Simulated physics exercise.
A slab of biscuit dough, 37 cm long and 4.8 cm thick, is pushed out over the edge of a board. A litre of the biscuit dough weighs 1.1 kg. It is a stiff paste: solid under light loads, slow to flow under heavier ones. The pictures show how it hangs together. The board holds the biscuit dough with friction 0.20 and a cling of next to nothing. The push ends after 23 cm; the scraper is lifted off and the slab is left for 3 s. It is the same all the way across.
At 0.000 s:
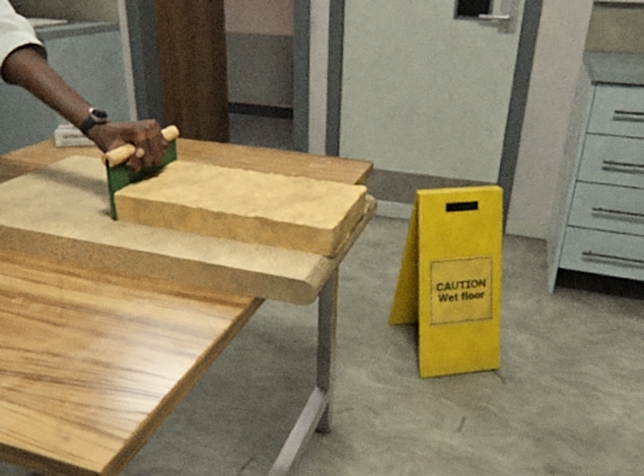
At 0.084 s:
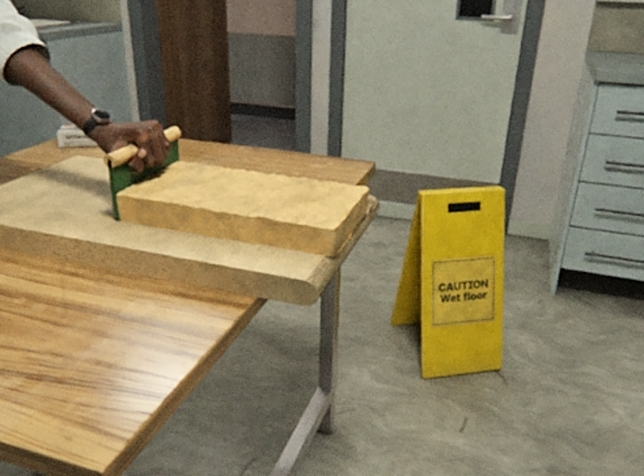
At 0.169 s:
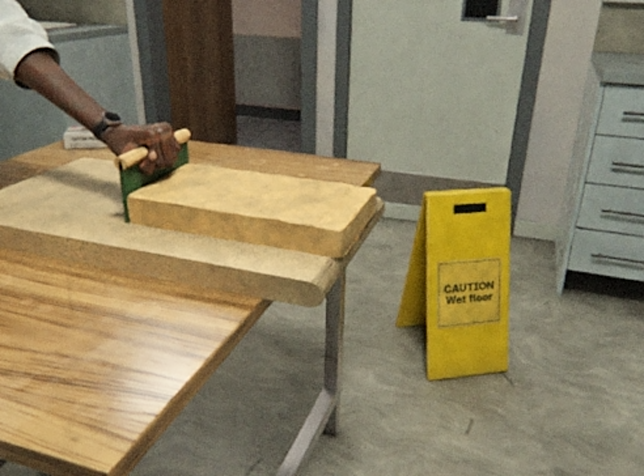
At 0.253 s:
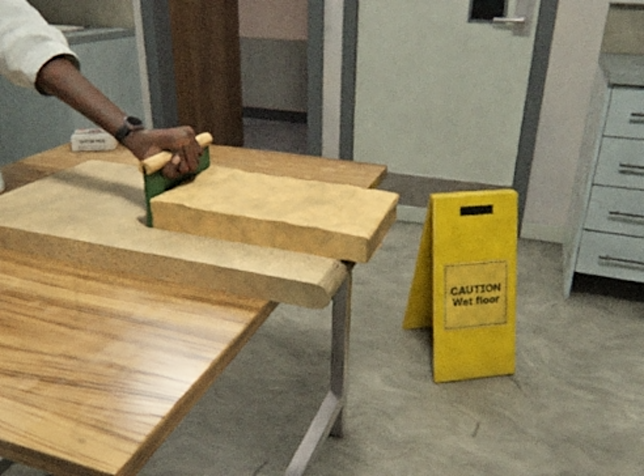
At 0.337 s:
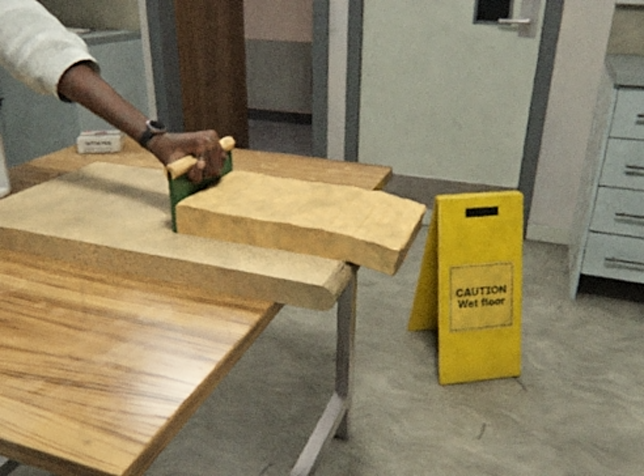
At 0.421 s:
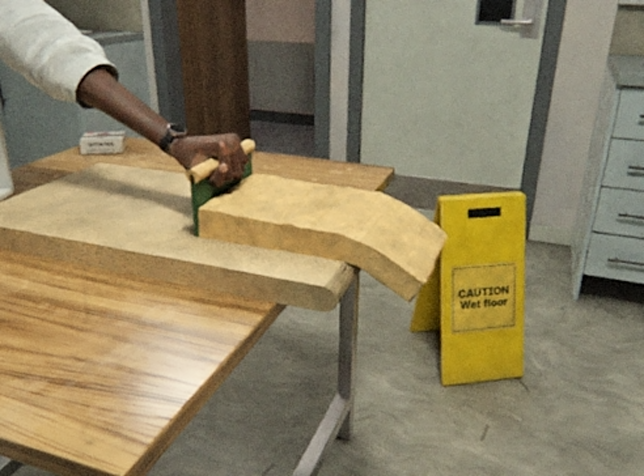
A dark-skinned hand with a wristwatch and pale sleeve grips a green scraper with a wooden handle and pushes a thick, pale yellow slab of dough rightward along a beige board. The board lies on a wood-grained table at left, seen from slightly above in a grey-floored room, with a yellow wet-floor sign, door and drawers beyond. The slab's front slides past the board's edge and bends downward, while the camera shifts slightly.
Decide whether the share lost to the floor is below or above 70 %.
The share lost to the floor is above 70 %.
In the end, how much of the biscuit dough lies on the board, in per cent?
Roughly 0 % on the board.
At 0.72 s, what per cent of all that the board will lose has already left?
Some 70 per cent.
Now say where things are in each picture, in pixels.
The first picture shows foot of the scraper at (117, 221), not yet moved; foremost bit of the biscuit dough at (333, 251).
The second picture shows foot of the scraper at (119, 221), not yet moved; foremost bit of the biscuit dough at (335, 251).
The third picture shows foot of the scraper at (129, 223), moved 9 mm; foremost bit of the biscuit dough at (343, 232).
The fourth picture shows foot of the scraper at (153, 228), moved 4.0 cm; foremost bit of the biscuit dough at (368, 238), 8 % of it past the edge, in one piece.
The fifth picture shows foot of the scraper at (177, 233), moved 7.5 cm; foremost bit of the biscuit dough at (399, 255), 18 % of it past the edge, in one piece.
The sixth picture shows foot of the scraper at (199, 237), moved 11 cm; foremost bit of the biscuit dough at (424, 286), 28 % of it past the edge, in one piece.
After 0.72 s, 34 % lies on the board and 8 % has fallen.
After 1.06 s, none lies on the board and 48 % has fallen.
After 1.41 s, none lies on the board and 100 % has fallen.
After 1.76 s, none lies on the board and 100 % has fallen.
After 3.76 s, none lies on the board and 100 % has fallen.
